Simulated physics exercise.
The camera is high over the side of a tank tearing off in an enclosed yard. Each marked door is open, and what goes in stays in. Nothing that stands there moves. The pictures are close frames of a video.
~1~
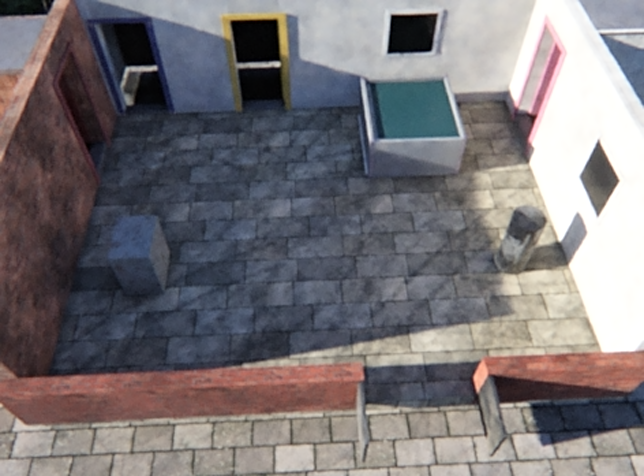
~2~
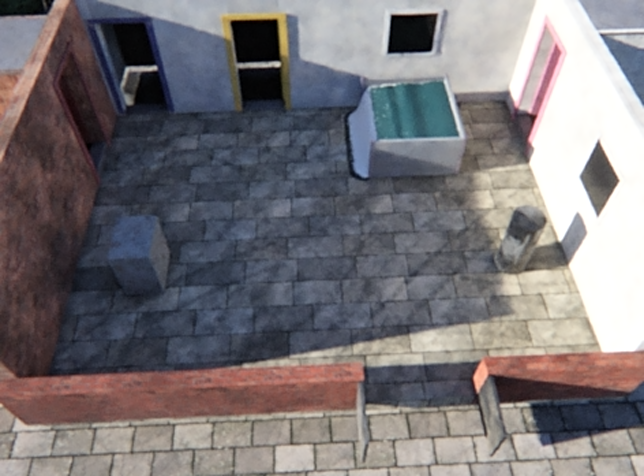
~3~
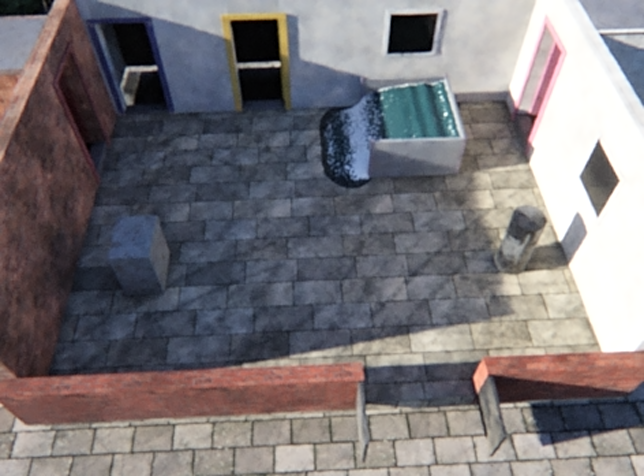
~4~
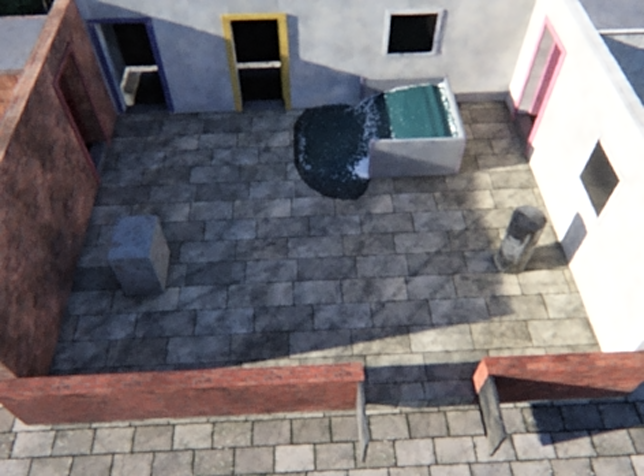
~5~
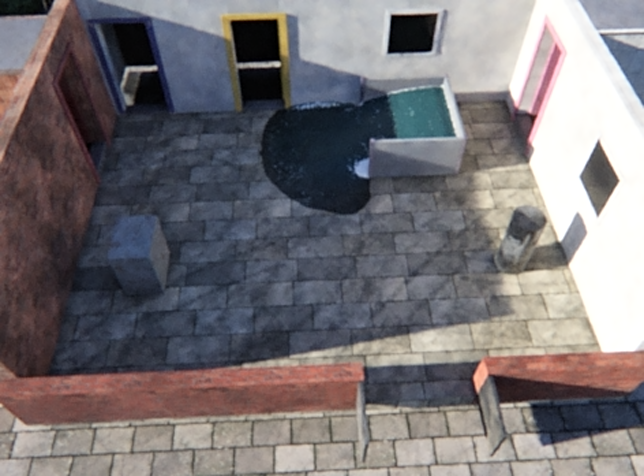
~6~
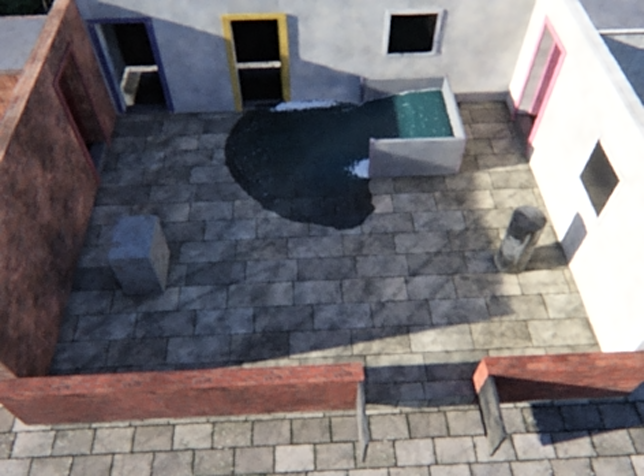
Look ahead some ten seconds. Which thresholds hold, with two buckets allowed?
The blue door lets in a lot; the yellow door lets in a lot; the red door lets in a lot; the pink door admits no more than that.
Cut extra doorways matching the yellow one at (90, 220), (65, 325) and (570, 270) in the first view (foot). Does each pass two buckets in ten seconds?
As listed: Floods, goes over, keeps below it.
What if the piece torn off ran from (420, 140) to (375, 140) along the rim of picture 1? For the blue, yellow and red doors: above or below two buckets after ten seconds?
Then: The blue one lets less in; the yellow one keeps below it; the red one holds.
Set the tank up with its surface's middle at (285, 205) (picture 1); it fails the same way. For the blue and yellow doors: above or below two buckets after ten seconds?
One by one: Blue takes more, yellow lets less in.
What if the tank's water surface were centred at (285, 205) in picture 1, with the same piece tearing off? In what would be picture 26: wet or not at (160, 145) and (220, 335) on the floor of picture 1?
In turn: Wet, under water.
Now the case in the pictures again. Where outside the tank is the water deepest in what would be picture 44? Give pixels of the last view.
At about (42, 401).
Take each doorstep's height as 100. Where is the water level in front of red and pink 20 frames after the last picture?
About 120 and 0 per cent.
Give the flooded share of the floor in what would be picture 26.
Near 50 in a hundred.
A moment on, water covers 35 % of the floor; the blue door wet at the sill, nothing in, the yellow door under two buckets in, the red door wet at the sill, nothing in, the pink door not reached.
Next, water covers 45 % of the floor; the blue door under two buckets in, the yellow door over two buckets in, the red door over two buckets in, the pink door not reached.
Then, water covers 50 % of the floor; the blue door far over two buckets in, the yellow door over two buckets in, the red door over two buckets in, the pink door not reached.
Later, water covers 60 % of the floor; the blue door far over two buckets in, the yellow door over two buckets in, the red door over two buckets in, the pink door not reached.
In the end, water covers 85 % of the floor; the blue door far over two buckets in, the yellow door over two buckets in, the red door over two buckets in, the pink door not reached.
